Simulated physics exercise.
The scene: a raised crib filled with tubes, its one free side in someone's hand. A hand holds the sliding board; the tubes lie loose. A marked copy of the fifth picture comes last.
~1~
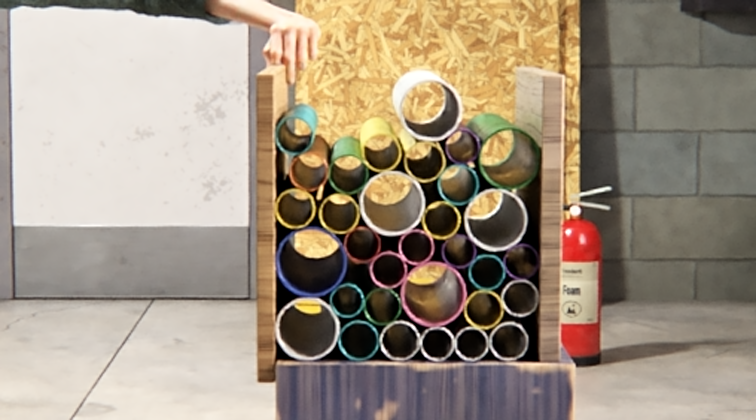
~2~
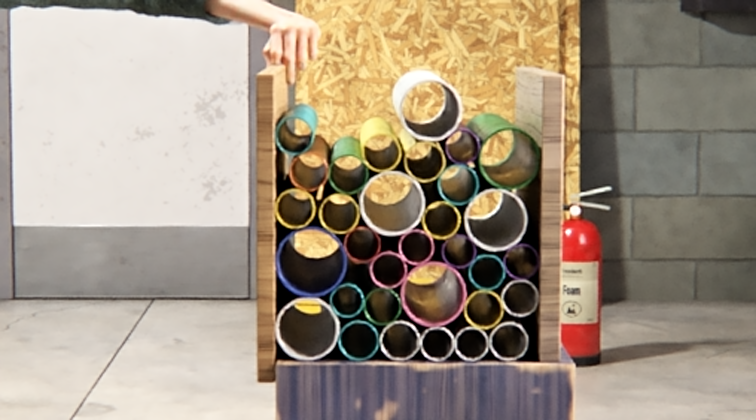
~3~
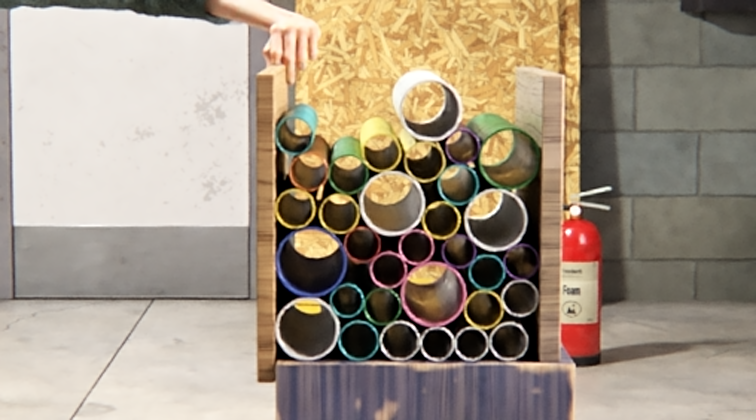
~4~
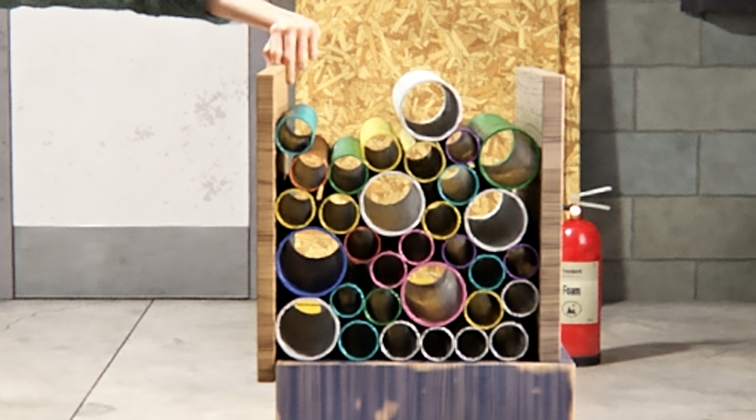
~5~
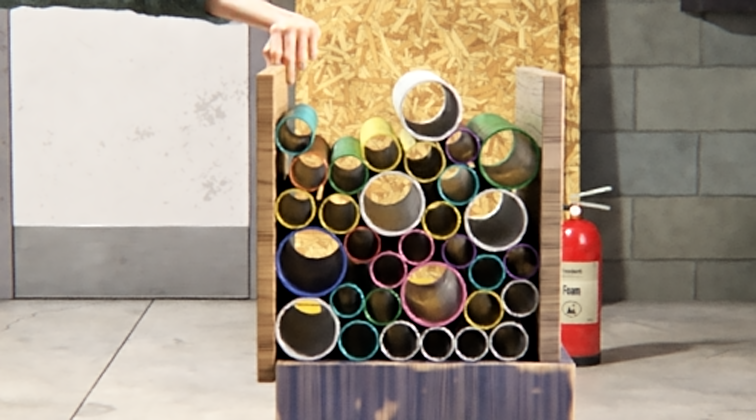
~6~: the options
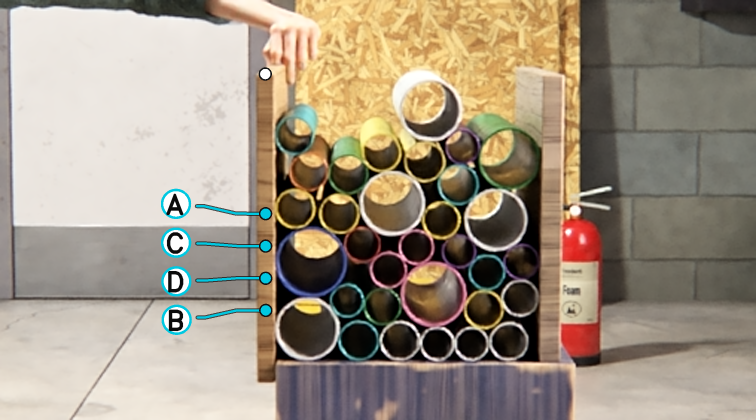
We see a hand resting at the top of the left wooden board of a raised crib filled with loose, colourful tubes of different sizes, a red extinguisher standing to the right; throughout, nothing visibly moves.
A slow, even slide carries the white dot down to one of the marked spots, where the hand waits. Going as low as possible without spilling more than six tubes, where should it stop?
Down to D.
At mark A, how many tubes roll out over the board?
The count is one.
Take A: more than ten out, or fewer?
Fewer than ten.
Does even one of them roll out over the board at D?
Yes, at D.
On the copy, A at (266, 214); B at (266, 311); C at (266, 246); D at (266, 279); the white dot at (265, 74).
On D. First, top of the board (275, 177).
Then, top of the board (275, 278).
Finally, top of the board (275, 278), six out over the board.
By contrast, A one out over the board; B more than six out over the board; C three out over the board.
